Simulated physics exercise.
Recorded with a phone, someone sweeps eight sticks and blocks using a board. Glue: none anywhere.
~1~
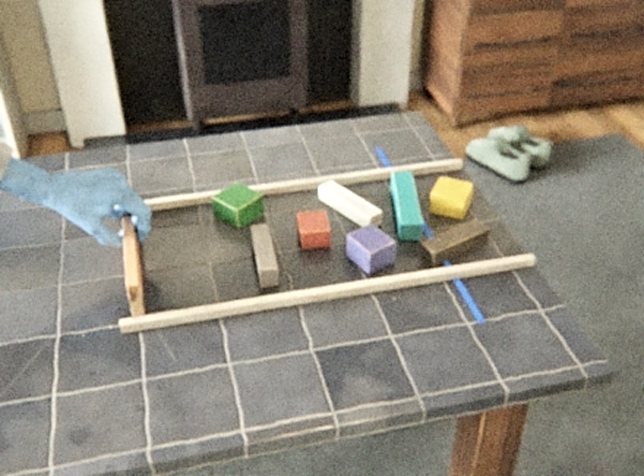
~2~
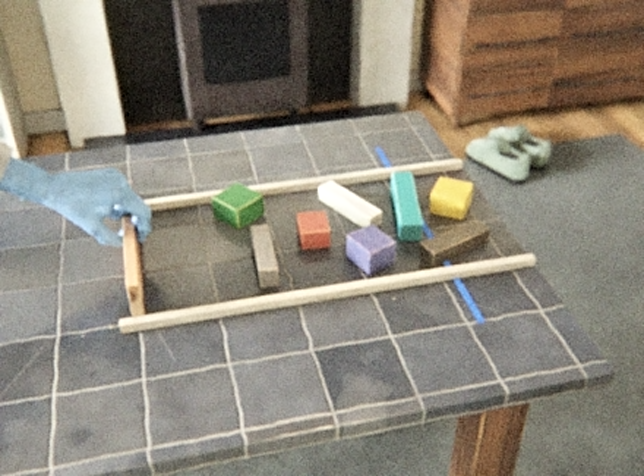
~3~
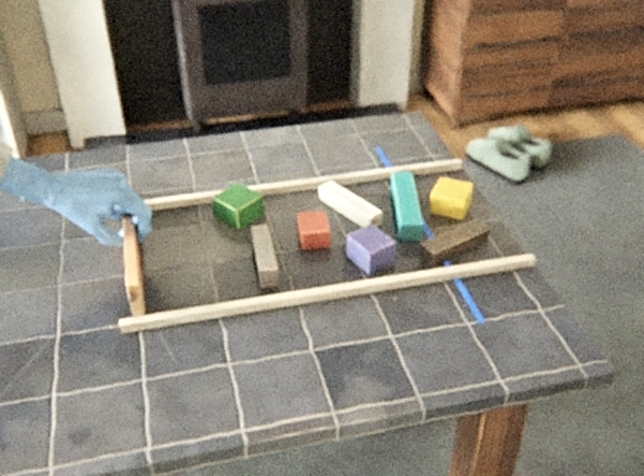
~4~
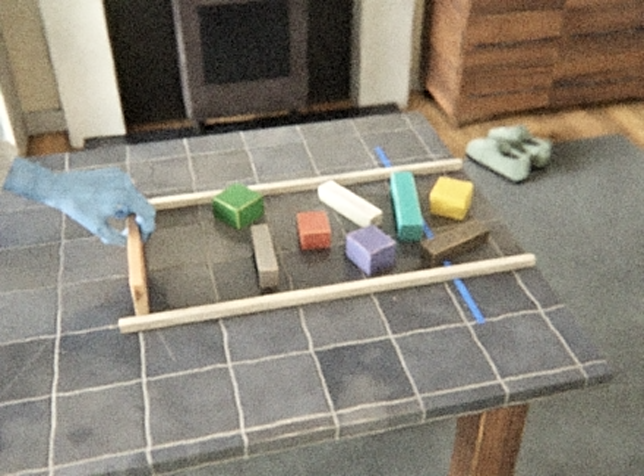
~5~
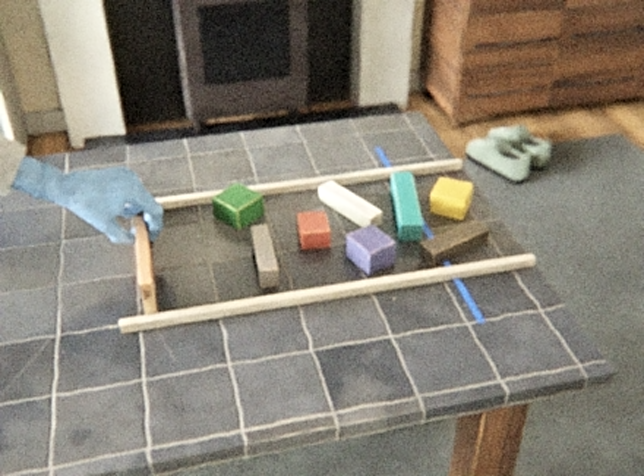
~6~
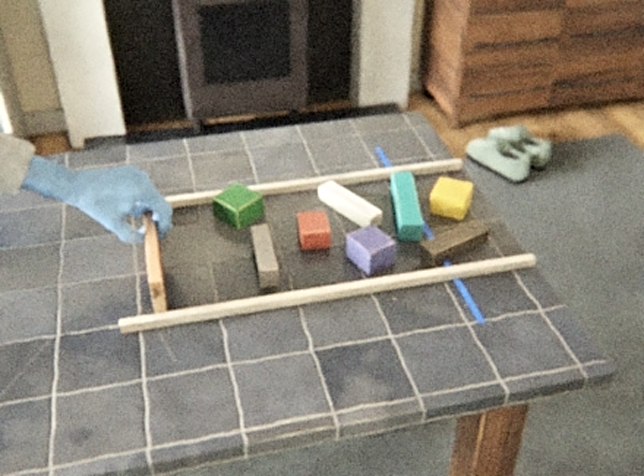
The footage shows a blue-gloved hand holding a wooden board upright at the left of a tiled table and sliding it slightly right between two pale rails, while the coloured blocks and sticks ahead of it stay still.
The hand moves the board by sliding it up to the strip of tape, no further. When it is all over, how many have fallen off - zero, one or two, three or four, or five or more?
So the push knocks one or two off, going by the tape.
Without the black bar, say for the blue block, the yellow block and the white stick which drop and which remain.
Taking them one by one, the blue block holds its spot, the yellow block drops away and the white stick holds its spot.
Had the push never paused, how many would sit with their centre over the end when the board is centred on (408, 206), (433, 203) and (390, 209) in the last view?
Going through the three places, I get 1, 3 and 0.
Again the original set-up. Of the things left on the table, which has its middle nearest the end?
Going by centres, it is the turquoise stick.
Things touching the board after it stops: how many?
Tally at the end: 2.
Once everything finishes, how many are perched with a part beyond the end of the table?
1.
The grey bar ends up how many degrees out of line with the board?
The angle comes out near 0 degrees.
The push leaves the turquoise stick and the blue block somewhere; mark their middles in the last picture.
The turquoise stick comes to rest close to (481, 193), while the blue block rests close to (471, 236).
A little later, none off yet; yellow block at rest near (451, 198); black bar at rest near (455, 243); turquoise stick at rest near (406, 205).
When it is over, the number that fall off is one or two; down, black bar and yellow block.
